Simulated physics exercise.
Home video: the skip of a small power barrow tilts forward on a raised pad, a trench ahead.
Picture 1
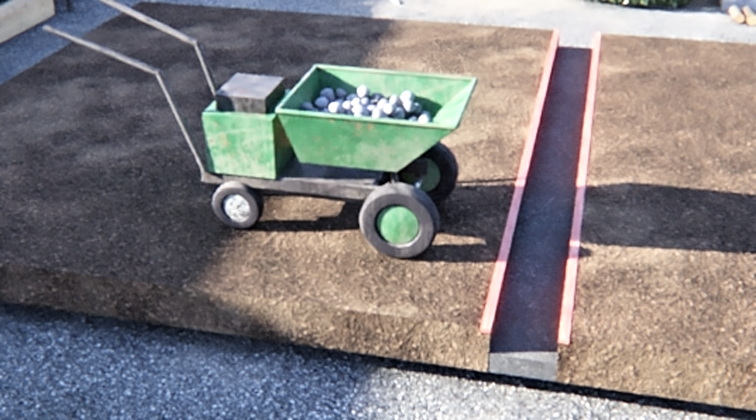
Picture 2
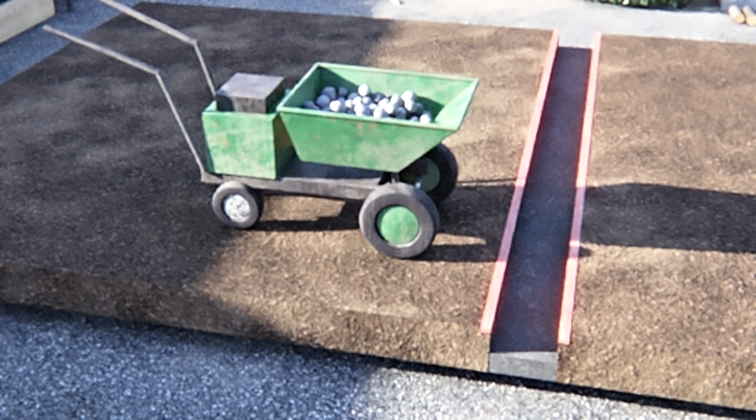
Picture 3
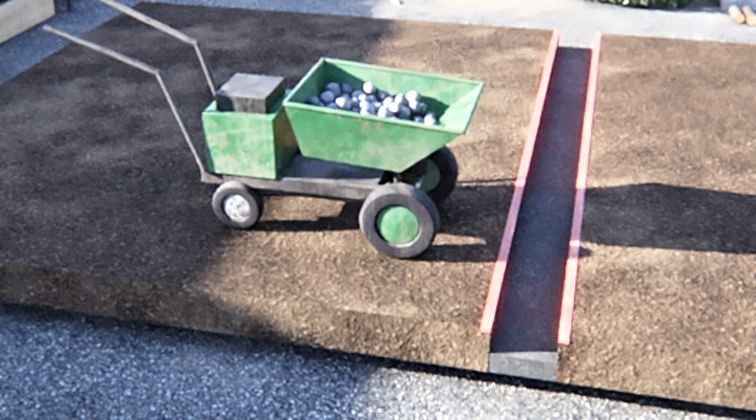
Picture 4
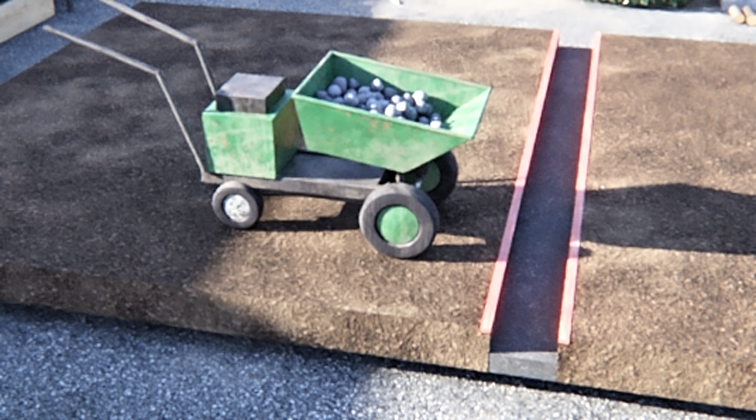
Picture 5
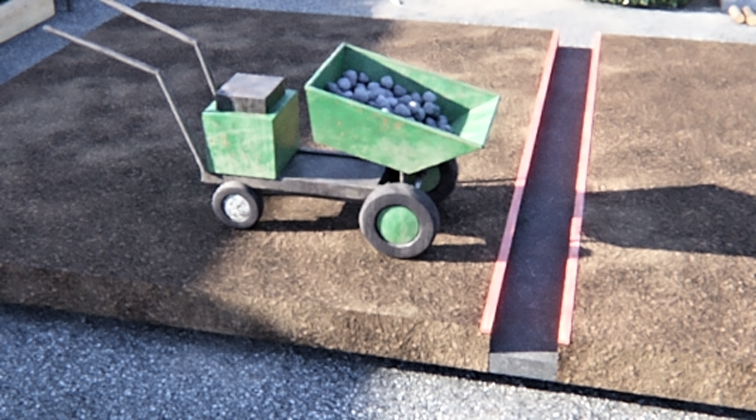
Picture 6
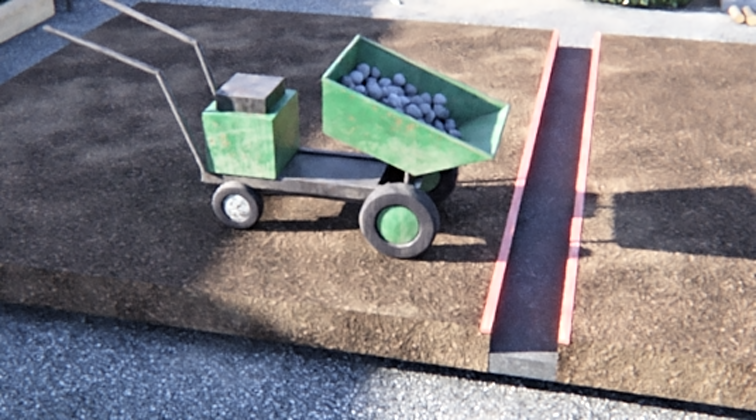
A green skip full of round grey stones on a small wheeled barrow tilted forward to the right, its back end rising steadily while the wheels stayed still beside a narrow red-edged trench.
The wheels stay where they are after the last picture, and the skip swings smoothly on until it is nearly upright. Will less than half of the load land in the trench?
Mostly in.
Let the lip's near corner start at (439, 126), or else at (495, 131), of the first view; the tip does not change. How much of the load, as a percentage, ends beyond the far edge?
10 % and 70 %.
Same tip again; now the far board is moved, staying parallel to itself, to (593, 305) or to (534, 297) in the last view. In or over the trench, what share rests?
About 100 %, then 20 %.
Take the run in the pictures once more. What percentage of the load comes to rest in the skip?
5 per cent or so.
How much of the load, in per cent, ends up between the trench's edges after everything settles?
Roughly 75 percent.
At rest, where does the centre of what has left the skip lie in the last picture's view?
Somewhere around (550, 252) in the final view.
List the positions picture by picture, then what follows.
Lip of the skip (455, 128), level; top of the load (349, 118), round cobbles; first edge of the trench (494, 292); far edge (568, 302), the trench over half as wide as the skip, and shallow for its width, in the first picture.
Lip of the skip (457, 129), tipped barely; top of the load (350, 118), in the second picture.
Lip of the skip (463, 132), tipped barely; top of the load (355, 115), in the third picture.
Lip of the skip (472, 138), tipped a little; top of the load (347, 106), in the fourth picture.
Lip of the skip (482, 147), tipped a little; top of the load (356, 101), in the fifth picture.
Lip of the skip (492, 158), tipped clearly; top of the load (355, 99); first edge of the trench (494, 292); far edge (568, 302), in the sixth picture.
Just after the last frame, skip tipped steeply; every one in the skip.
A moment on, skip tipped right over; roughly half in the skip; roughly half in or heaped over the trench; about a tenth beyond it.
Further on, skip tipped right over; about a tenth in the skip; the larger part in or heaped over the trench; about a tenth beyond it.
When it is over, skip tipped right over; about a tenth in the skip; the larger part in or heaped over the trench; about a tenth beyond it.
